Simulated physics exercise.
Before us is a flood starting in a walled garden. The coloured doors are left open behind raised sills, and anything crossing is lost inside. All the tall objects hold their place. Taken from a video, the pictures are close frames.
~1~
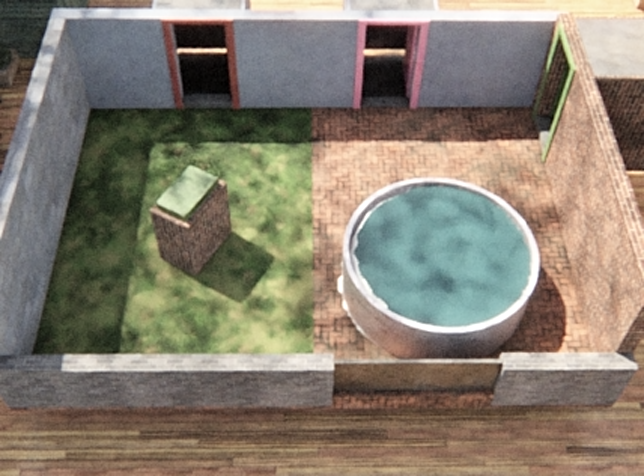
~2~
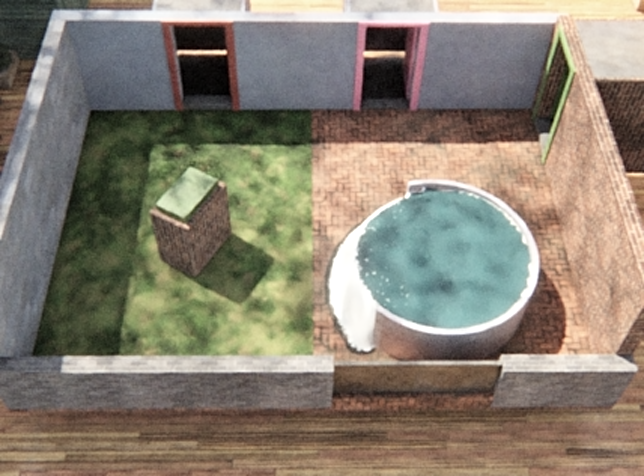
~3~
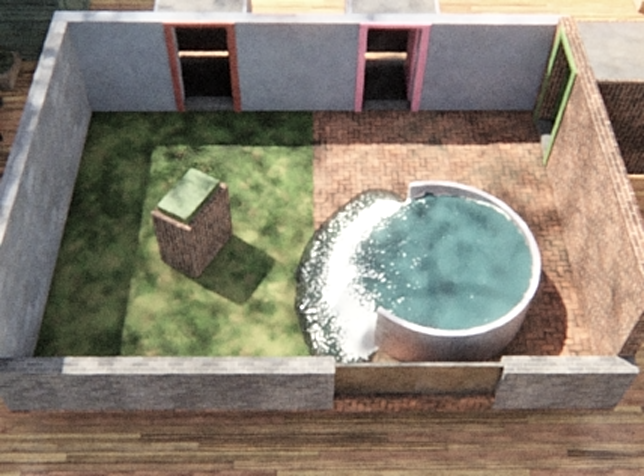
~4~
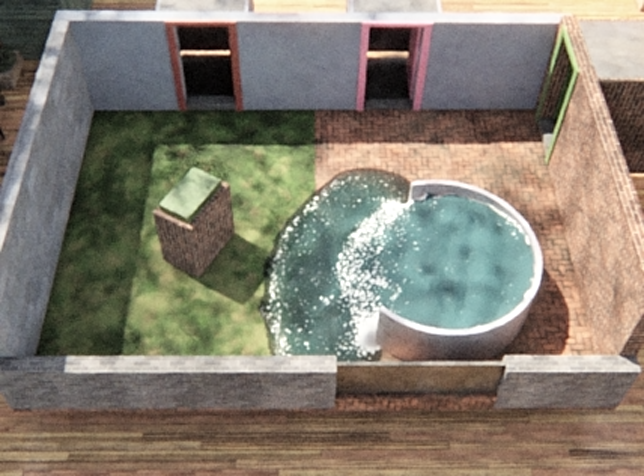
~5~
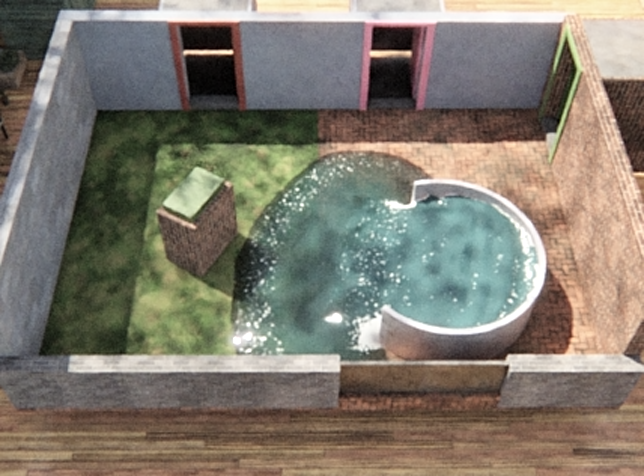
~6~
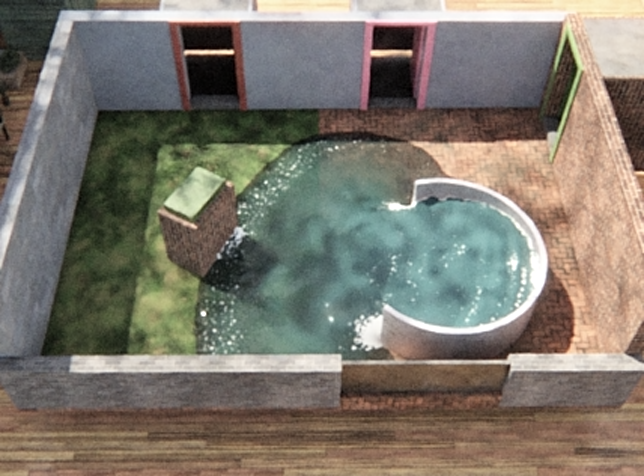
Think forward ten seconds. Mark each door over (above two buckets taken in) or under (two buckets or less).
Green door: Under. Pink door: Over. Red door: Over.
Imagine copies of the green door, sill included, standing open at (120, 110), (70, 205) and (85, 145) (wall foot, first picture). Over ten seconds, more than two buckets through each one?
In sequence: Exceeds it, exceeds it, exceeds it.
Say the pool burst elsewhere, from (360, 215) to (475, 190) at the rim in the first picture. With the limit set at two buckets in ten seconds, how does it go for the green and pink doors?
I'd say the green gets more, but the pink gets more.
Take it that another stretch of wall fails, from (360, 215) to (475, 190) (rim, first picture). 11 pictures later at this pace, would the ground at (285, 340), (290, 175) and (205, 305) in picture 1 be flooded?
First unwetted, second soaked, third unwetted.
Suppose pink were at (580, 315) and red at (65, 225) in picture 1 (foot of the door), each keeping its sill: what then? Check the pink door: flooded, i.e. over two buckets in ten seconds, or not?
I'd say the pink remains short of it.
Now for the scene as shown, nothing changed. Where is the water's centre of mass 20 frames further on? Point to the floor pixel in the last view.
My pick is pixel (229, 243).
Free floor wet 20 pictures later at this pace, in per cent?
Roughly 75 %.
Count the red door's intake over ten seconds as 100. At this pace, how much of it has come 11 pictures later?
Share at that point: Close to 0 in a hundred.
A moment on, water covers 50 % of the floor; the green door not reached, the pink door under two buckets in, the red door not reached.
Next, water covers 65 % of the floor; the green door not reached, the pink door under two buckets in, the red door wet at the sill, nothing in.
Then, water covers 75 % of the floor; the green door not reached, the pink door over two buckets in, the red door over two buckets in.
Later, water covers 85 % of the floor; the green door not reached, the pink door over two buckets in, the red door over two buckets in.
In the end, water covers 100 % of the floor; the green door under two buckets in, the pink door over two buckets in, the red door far over two buckets in.
